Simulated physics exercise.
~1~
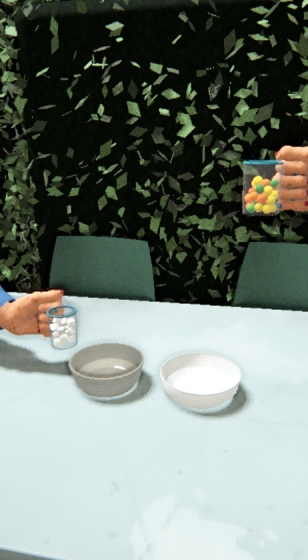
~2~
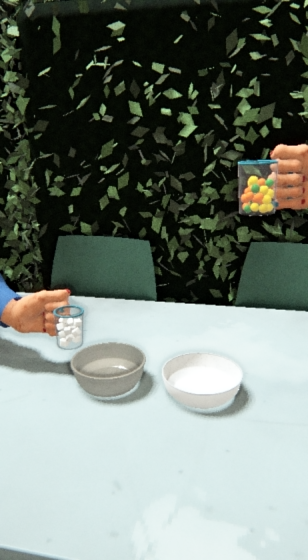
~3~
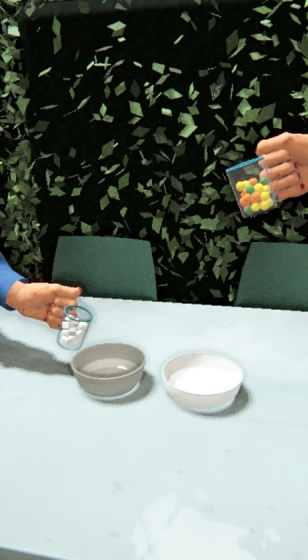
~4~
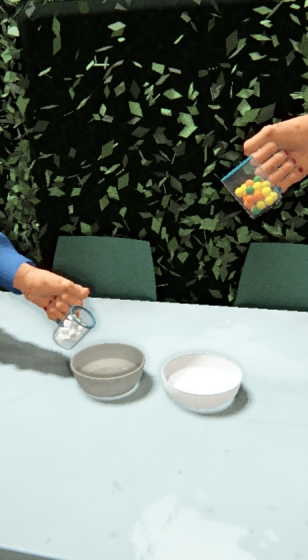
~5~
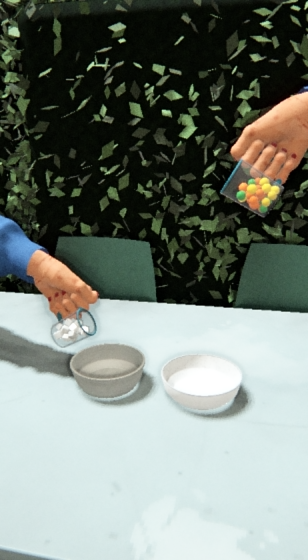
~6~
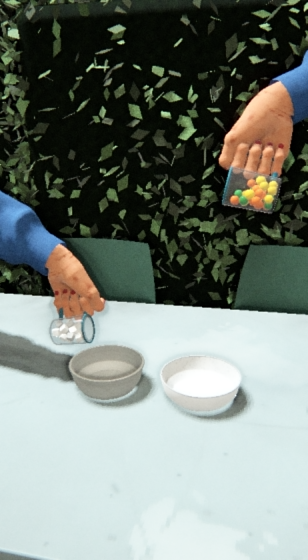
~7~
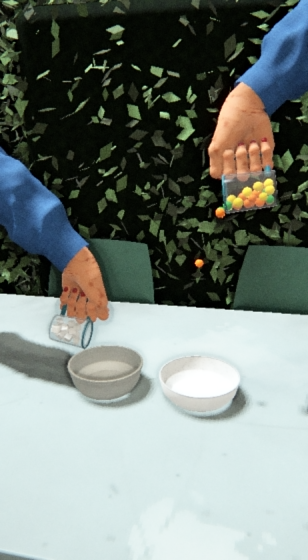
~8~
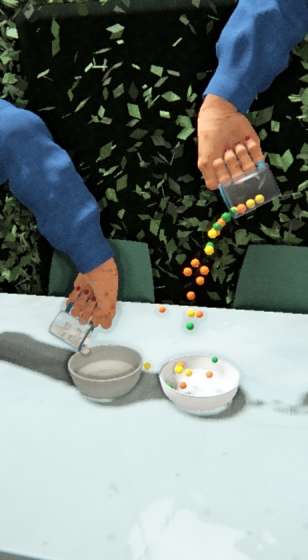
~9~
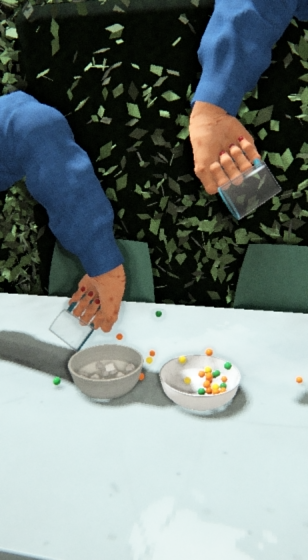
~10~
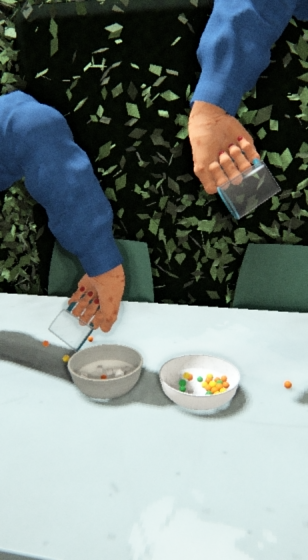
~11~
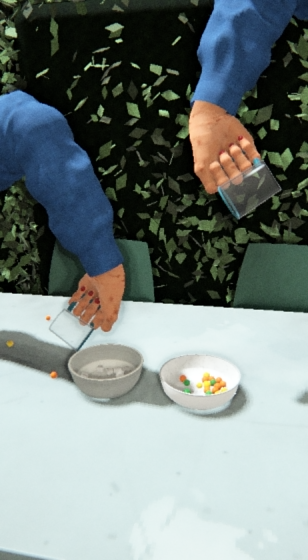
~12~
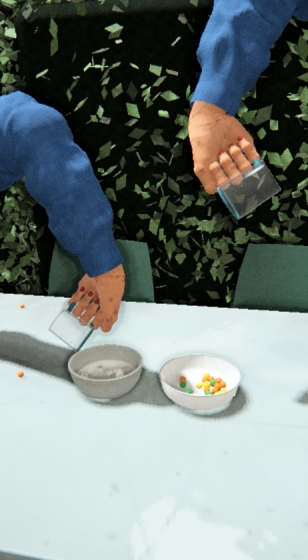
White table by a leafy wall, two hands tipping cups, white pieces all landing in grey dish, some coloured balls scattering outside white one.
